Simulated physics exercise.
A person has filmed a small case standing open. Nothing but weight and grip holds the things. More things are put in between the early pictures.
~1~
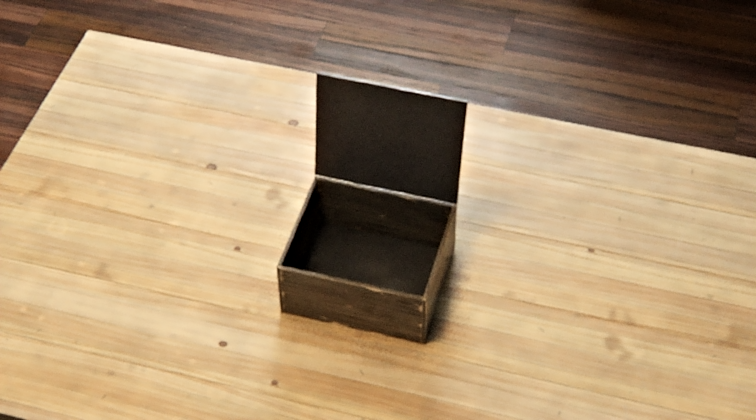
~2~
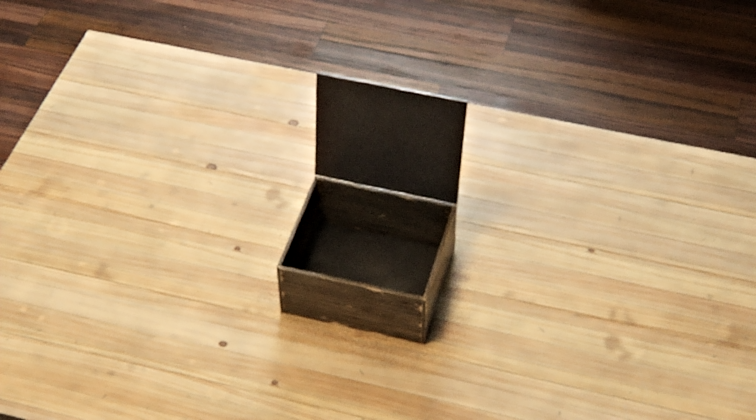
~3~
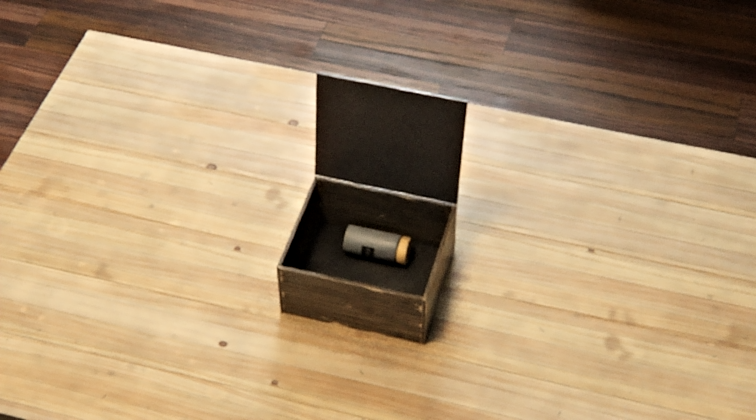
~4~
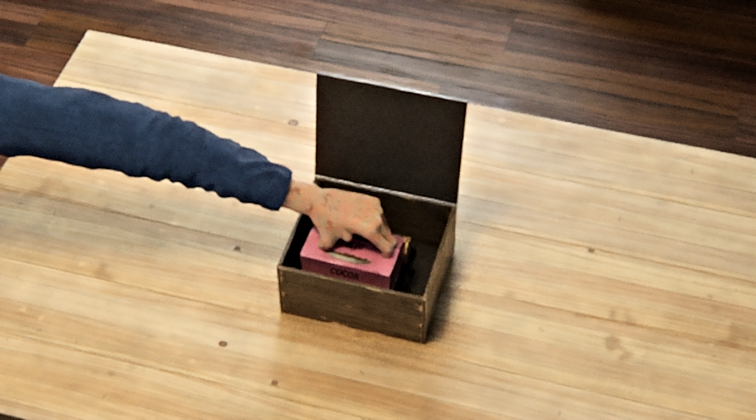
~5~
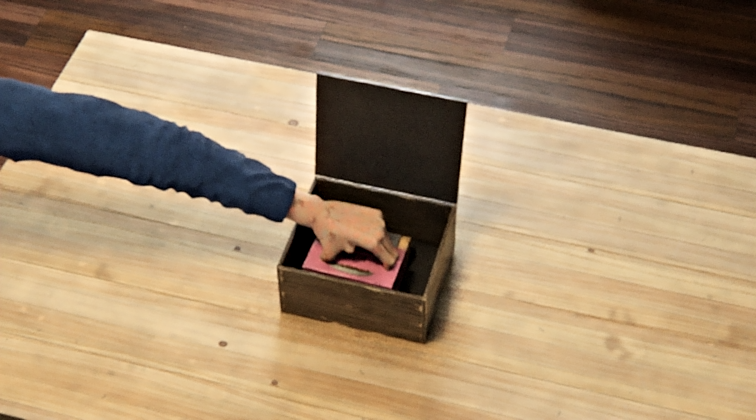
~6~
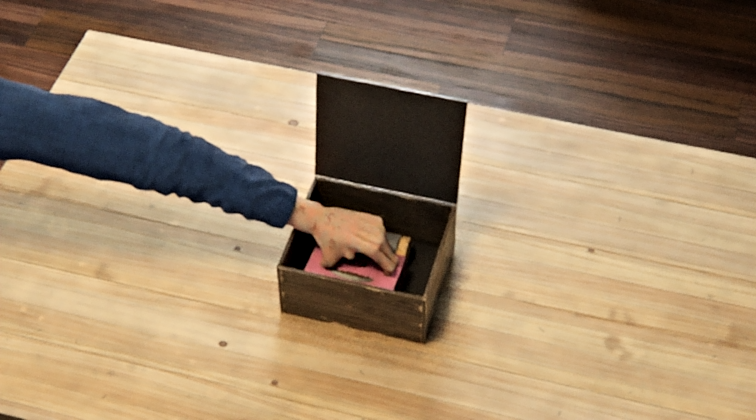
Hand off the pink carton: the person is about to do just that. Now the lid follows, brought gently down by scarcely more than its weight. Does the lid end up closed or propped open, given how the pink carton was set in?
The lid ends up closed.
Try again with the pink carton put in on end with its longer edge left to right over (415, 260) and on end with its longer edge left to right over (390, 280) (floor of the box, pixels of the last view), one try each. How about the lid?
Case one: Lid stays raised; case two: Lid stays raised.
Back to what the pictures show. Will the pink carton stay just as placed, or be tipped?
At the finish the pink carton holds its orientation.
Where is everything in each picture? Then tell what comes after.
The last thing is not in view yet, in the first frame.
The last thing is not in view yet, in the second frame.
The last thing is not in view yet; grey shaker (378, 245), in the third frame.
Still above its spot; pink carton (353, 257), in the fourth frame.
Still above its spot; pink carton (355, 269), in the fifth frame.
Put in, still held, in the sixth frame.
Then, 1.40 s past the last view, lid 72° above the rim.
Then, 2.00 s past the last view, lid 28° above the rim.
Finally, lid shut; both still in place. Final places as the last picture's camera would see them, pink carton near (356, 275).
